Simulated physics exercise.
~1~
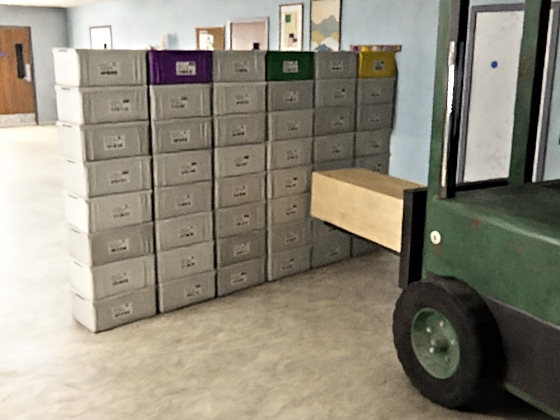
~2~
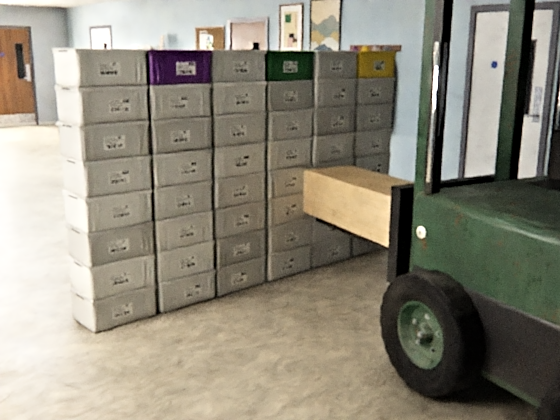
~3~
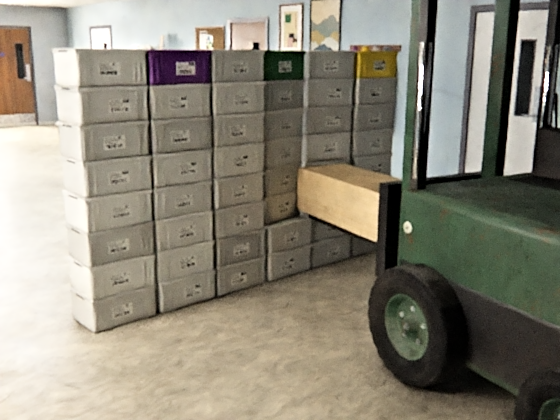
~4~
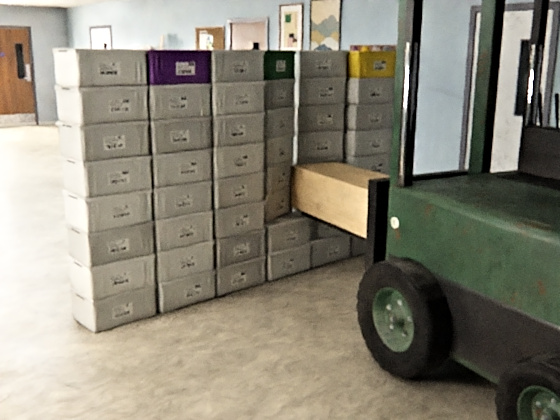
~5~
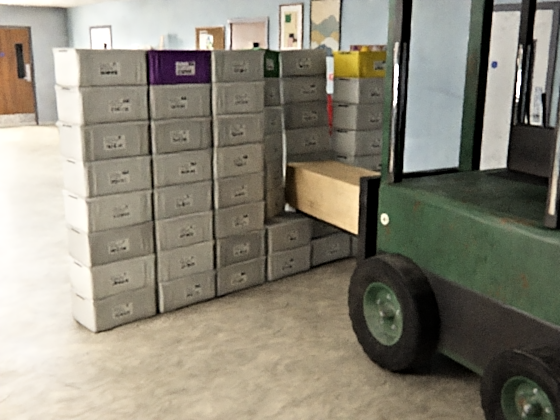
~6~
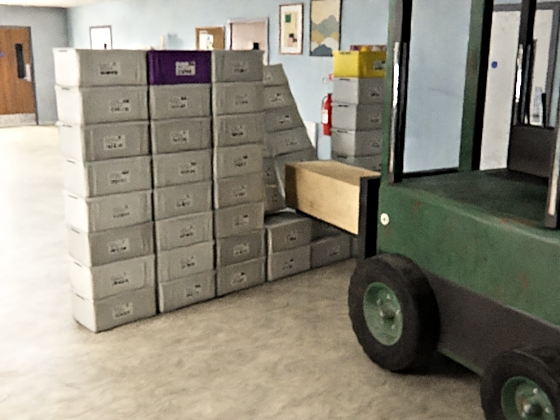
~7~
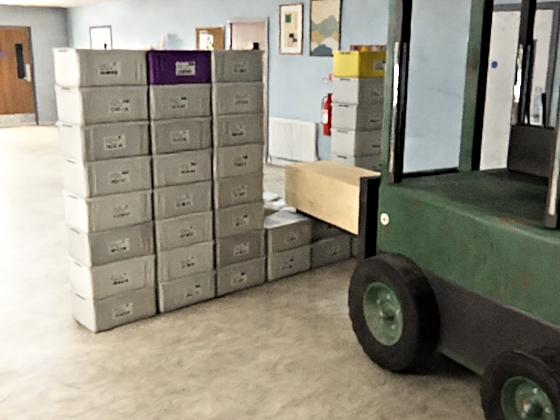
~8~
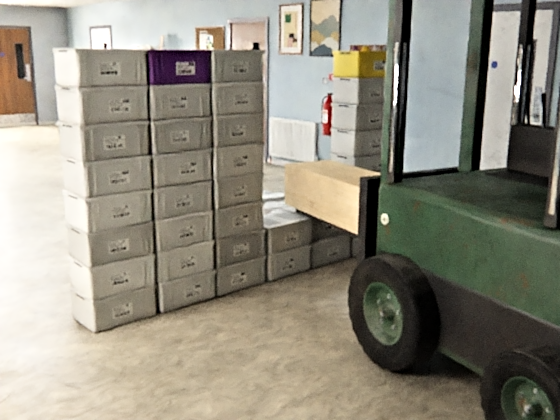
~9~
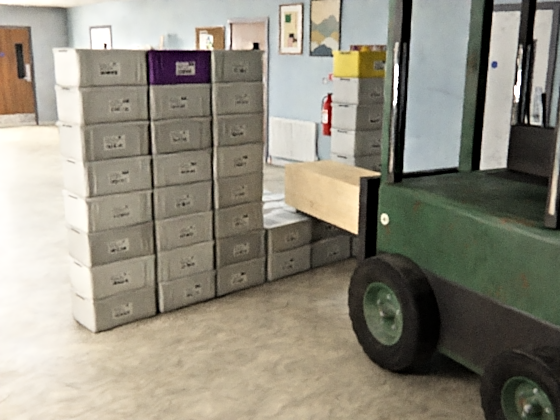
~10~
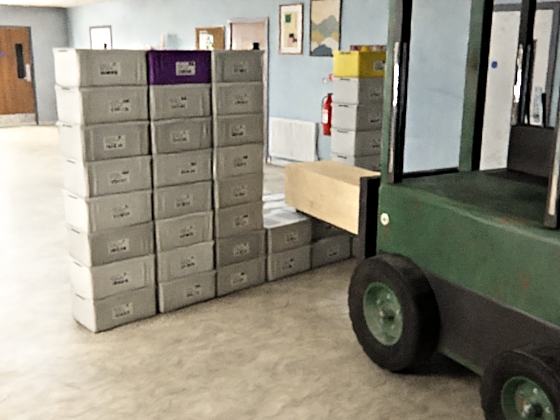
At the start, a green lift truck on the right holds a pale, box-shaped case against a tall wall of grey totes, with purple, green and yellow ones in the top row. The truck moves left at a slight angle, and the case pushes the upper totes beside it leftward. The truck then stops, but the pushed columns keep leaning, tip to the left and drop out of sight behind the standing stacks. At the end, a wide gap separates three full columns, topped partly by the unmoved purple tote, from the far column, where the yellow tote stays up.
